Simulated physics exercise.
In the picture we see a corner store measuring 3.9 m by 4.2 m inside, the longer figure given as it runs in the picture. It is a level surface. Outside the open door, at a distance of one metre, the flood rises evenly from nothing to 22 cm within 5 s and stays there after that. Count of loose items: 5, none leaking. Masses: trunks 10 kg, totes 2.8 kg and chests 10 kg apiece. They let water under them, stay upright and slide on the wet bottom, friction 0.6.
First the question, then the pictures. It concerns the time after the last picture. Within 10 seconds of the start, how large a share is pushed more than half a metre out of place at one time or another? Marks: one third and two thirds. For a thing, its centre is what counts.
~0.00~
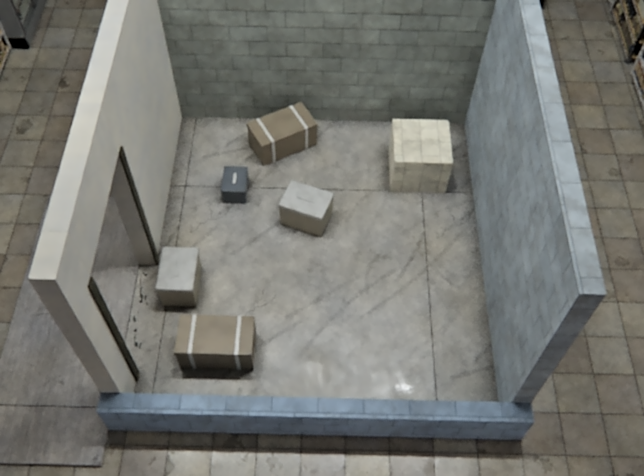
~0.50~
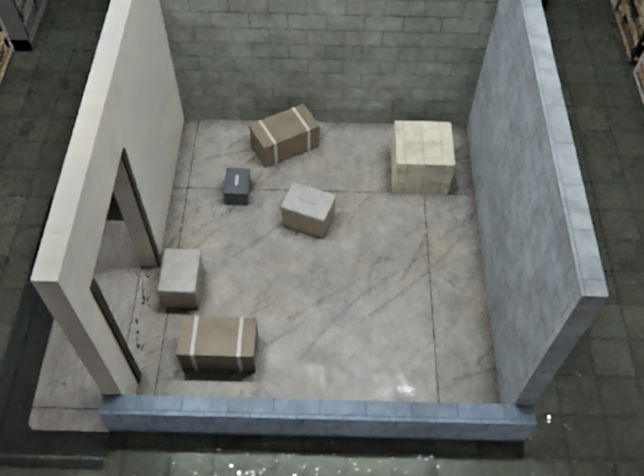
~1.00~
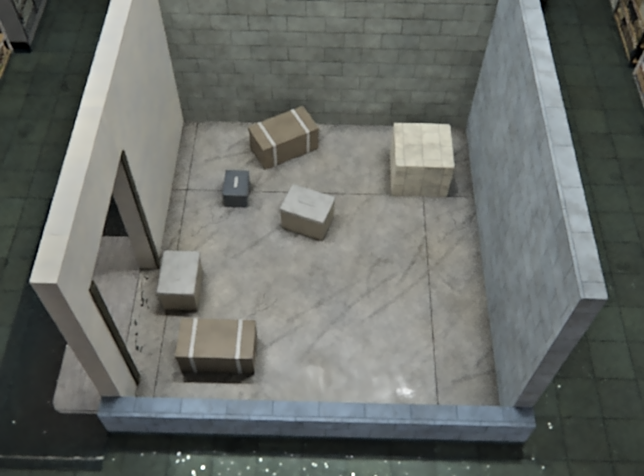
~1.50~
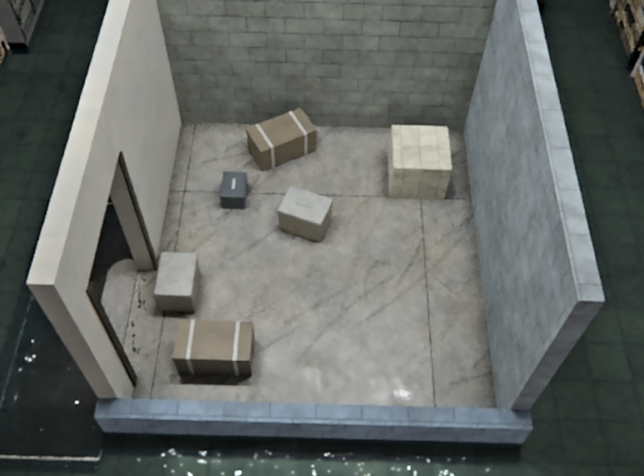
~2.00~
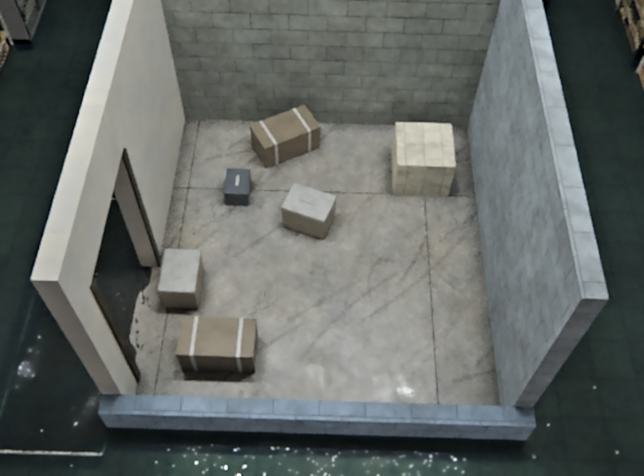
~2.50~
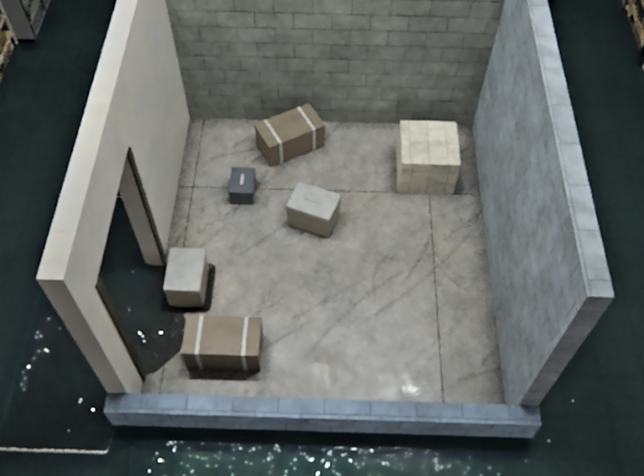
One third up to two thirds.
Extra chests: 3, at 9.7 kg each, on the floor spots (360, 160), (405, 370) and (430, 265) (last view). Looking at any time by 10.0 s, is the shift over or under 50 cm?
Order as asked - falls below the limit, exceeds the limit, exceeds the limit.
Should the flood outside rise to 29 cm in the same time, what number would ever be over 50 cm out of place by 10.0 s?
The answer would then be 4.
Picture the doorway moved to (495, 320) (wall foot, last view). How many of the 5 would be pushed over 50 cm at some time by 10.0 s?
4.
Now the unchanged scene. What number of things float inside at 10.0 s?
The number is 3.
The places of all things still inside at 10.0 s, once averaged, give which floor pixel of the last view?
The centre is close to (319, 216).
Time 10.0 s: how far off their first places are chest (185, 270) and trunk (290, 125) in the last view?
The first is 150 cm from its start, the second 10 cm.
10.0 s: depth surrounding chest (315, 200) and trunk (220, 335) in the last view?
Close to 7 and 15 centimetres.
After 3.5 s 0 of 5 are over 50 cm from their spots; 0 afloat.
After 4.5 s 1 of 5 are over 50 cm from their spots; 0 afloat.
After 7.0 s 2 of 5 are over 50 cm from their spots; 1 afloat.
After 10.0 s 2 of 5 are over 50 cm from their spots, and 2 have been at some point; 3 afloat.
